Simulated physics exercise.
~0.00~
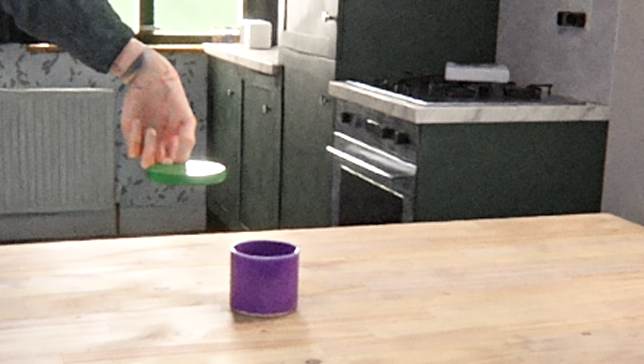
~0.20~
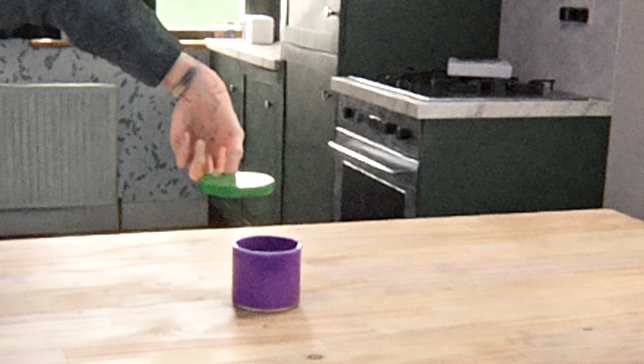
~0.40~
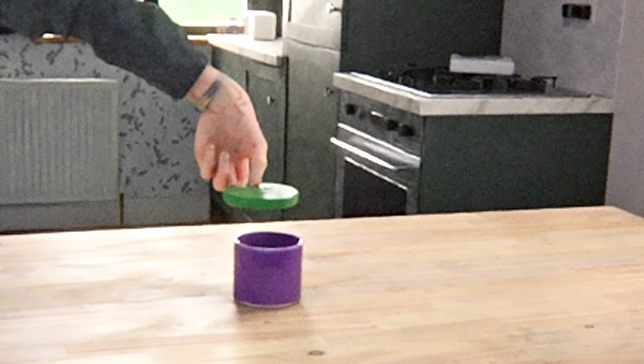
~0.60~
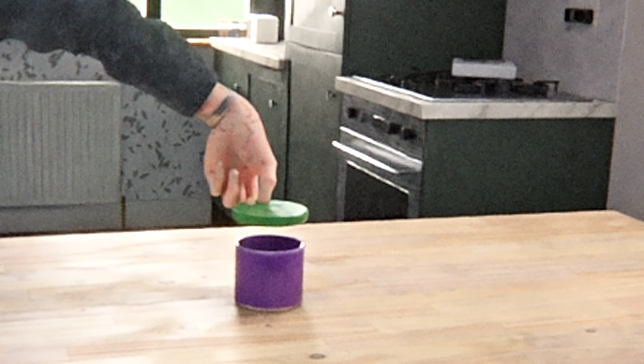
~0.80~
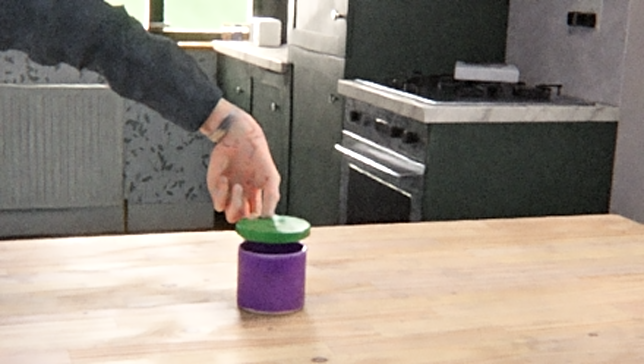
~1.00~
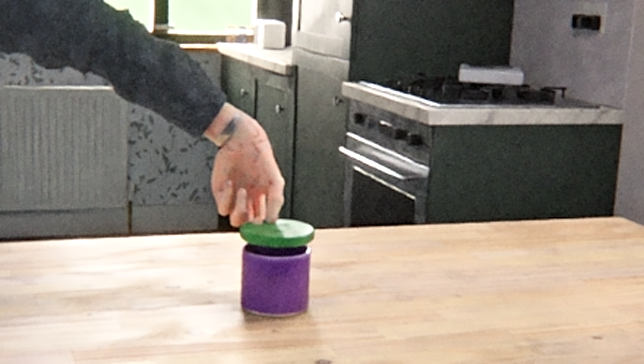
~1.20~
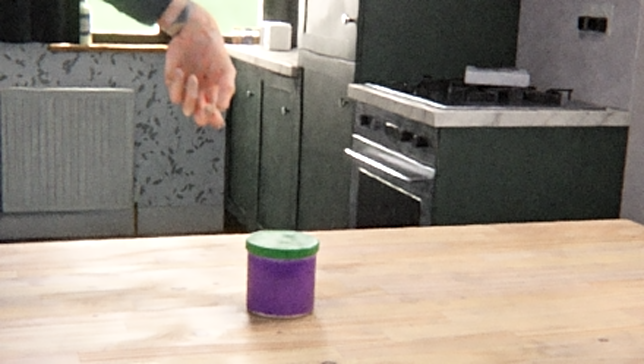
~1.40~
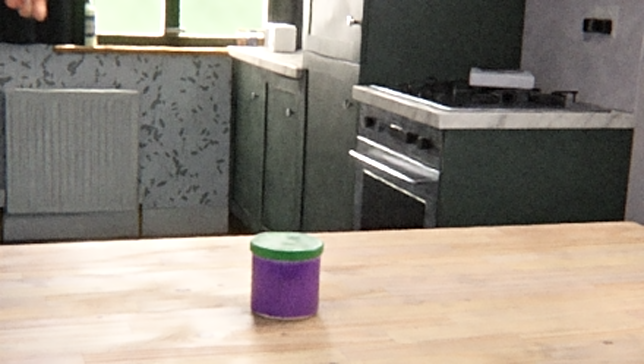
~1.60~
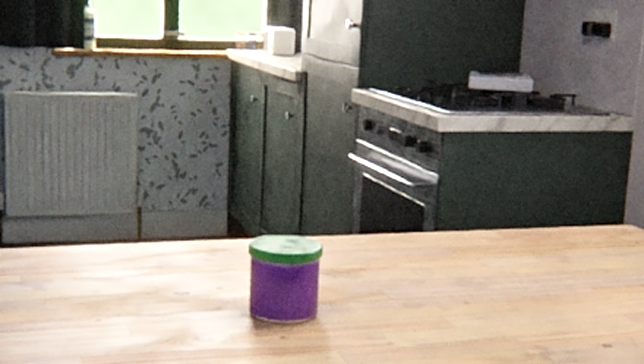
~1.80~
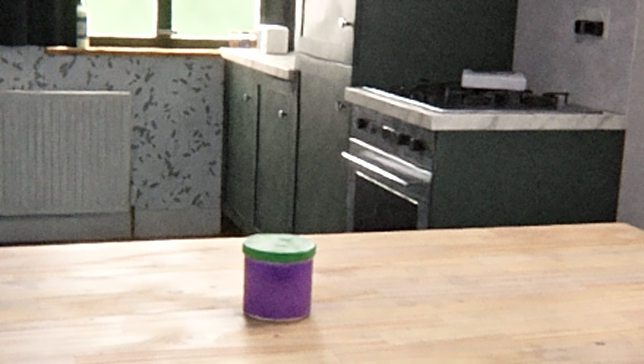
A hand lowering a green lid onto an open purple container on a wooden table, then withdrawing, leaving it resting on the rim.
